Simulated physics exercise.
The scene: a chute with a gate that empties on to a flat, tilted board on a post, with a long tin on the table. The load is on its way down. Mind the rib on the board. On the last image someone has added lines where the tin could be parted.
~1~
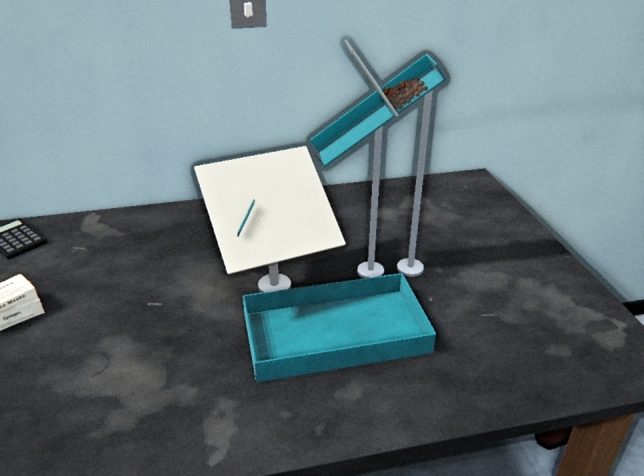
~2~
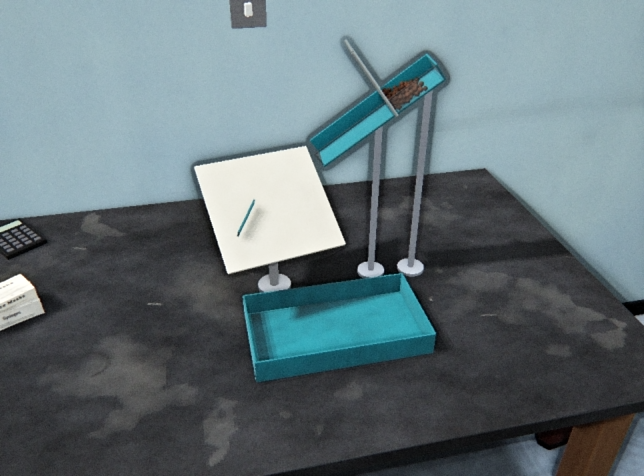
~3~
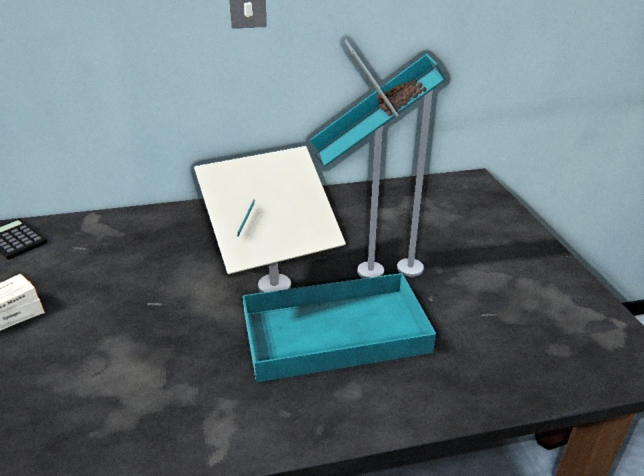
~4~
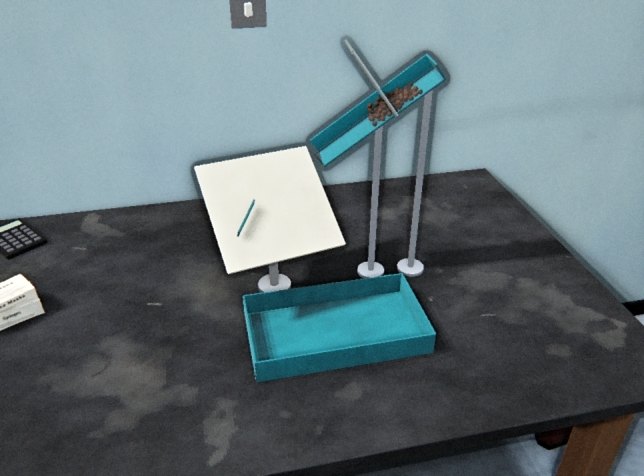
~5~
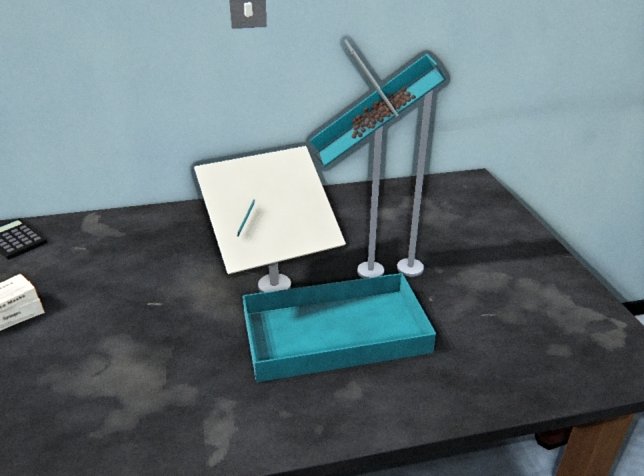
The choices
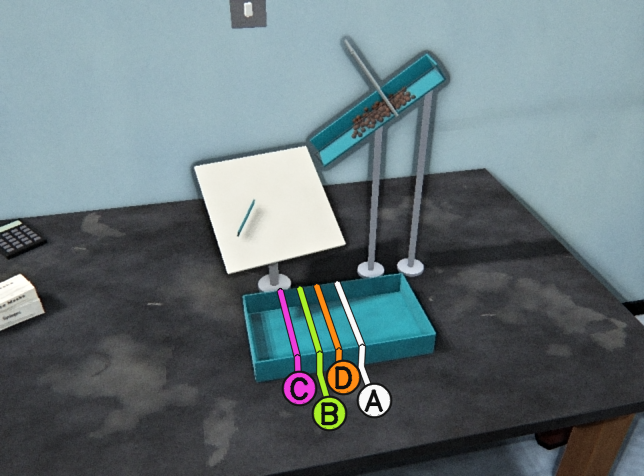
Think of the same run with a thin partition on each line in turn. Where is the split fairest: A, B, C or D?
C beats the others.
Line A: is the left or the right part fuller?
The left side.
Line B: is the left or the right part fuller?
The left side.
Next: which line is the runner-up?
That would be B.
On the marked copy, line A crosses the front rim at (362, 346); line B crosses the front rim at (319, 352); line C crosses the front rim at (297, 356); line D crosses the front rim at (338, 349).
If A is chosen, of what is caught, all but a few on the left of the divider, a small share on the right.
If B is chosen, of what is caught, close to two thirds on the left of the divider, close to a quarter on the right.
If C is chosen, of what is caught, close to half on the left of the divider, close to half on the right.
If D is chosen, of what is caught, all but a few on the left of the divider, a small share on the right.
